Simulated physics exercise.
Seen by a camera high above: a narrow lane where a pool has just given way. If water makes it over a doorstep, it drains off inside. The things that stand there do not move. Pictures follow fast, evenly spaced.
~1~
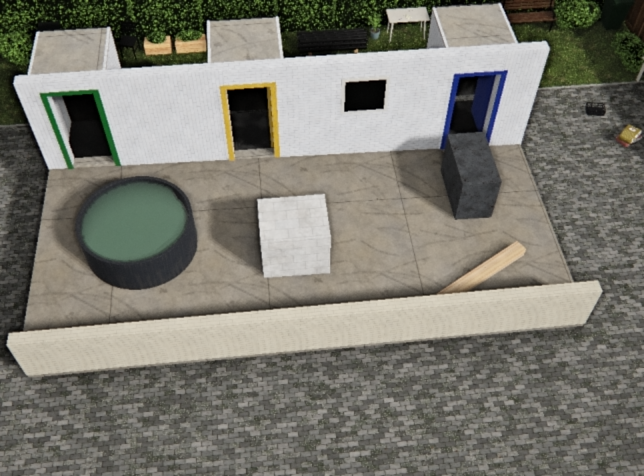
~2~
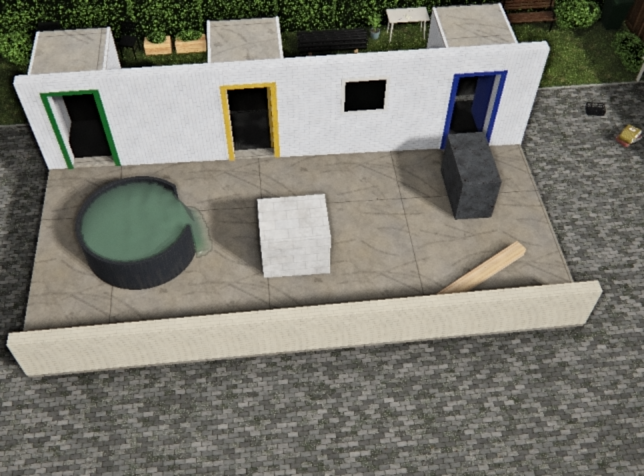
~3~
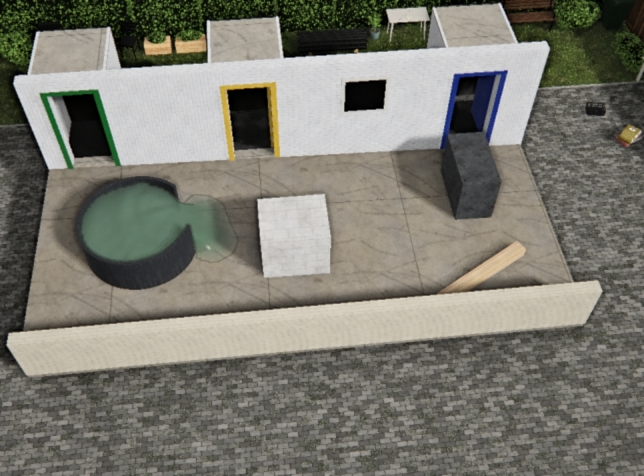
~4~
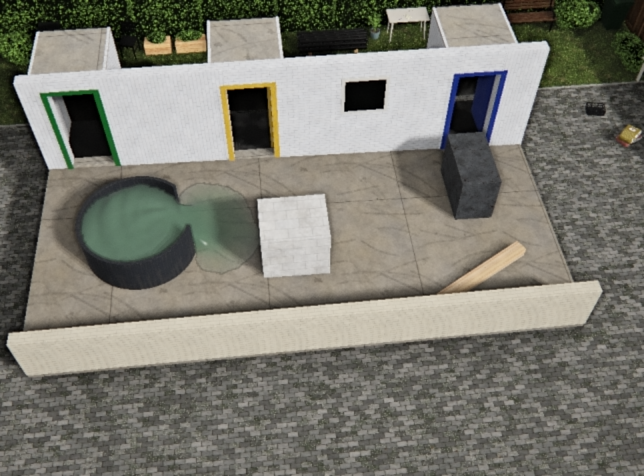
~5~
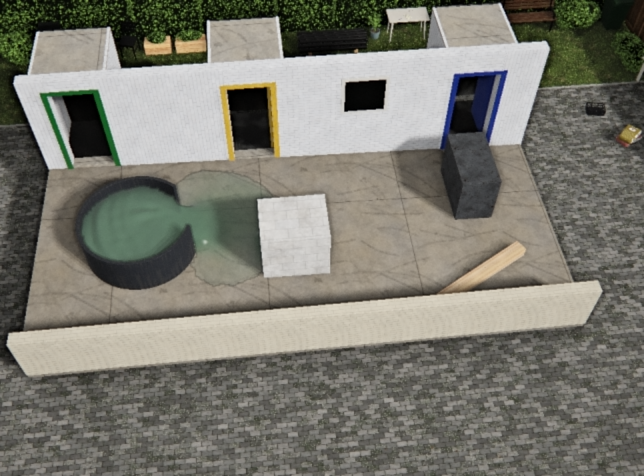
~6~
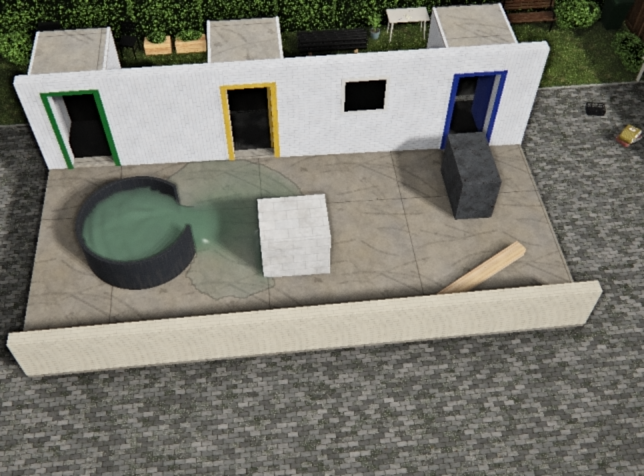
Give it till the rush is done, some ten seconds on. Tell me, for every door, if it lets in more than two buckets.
One by one: The green door will get two buckets at most; the blue door will get more than two buckets; the yellow door will get more than two buckets.
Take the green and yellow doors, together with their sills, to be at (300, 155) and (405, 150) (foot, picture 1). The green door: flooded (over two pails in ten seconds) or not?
Looks like the green one spills past the mark.
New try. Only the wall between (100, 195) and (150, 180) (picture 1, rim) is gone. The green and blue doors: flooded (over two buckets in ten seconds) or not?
Well, green door gets past it and blue door stays beneath it.
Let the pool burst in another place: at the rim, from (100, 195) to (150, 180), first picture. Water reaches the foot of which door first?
The green door.
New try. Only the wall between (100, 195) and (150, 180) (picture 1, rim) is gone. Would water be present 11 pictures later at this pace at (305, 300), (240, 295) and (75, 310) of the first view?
Taking the three spots as listed, they end up spared, spared and spared.
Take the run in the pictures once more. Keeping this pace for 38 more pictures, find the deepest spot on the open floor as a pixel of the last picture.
Deepest spot: Around (441, 153).
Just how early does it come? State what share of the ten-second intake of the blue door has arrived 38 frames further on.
Result: 95 % of the ten-second total.
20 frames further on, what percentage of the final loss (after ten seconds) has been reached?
My estimate is roughly 25 percent.
A moment on, water covers 30 % of the floor; the green door not reached, the blue door not reached, the yellow door under two buckets in.
Next, water covers 40 % of the floor; the green door not reached, the blue door wet at the sill, nothing in, the yellow door over two buckets in.
Then, water covers 60 % of the floor; the green door not reached, the blue door over two buckets in, the yellow door far over two buckets in.
Later, water covers 70 % of the floor; the green door not reached, the blue door over two buckets in, the yellow door far over two buckets in.
In the end, water covers 70 % of the floor; the green door not reached, the blue door over two buckets in, the yellow door far over two buckets in.
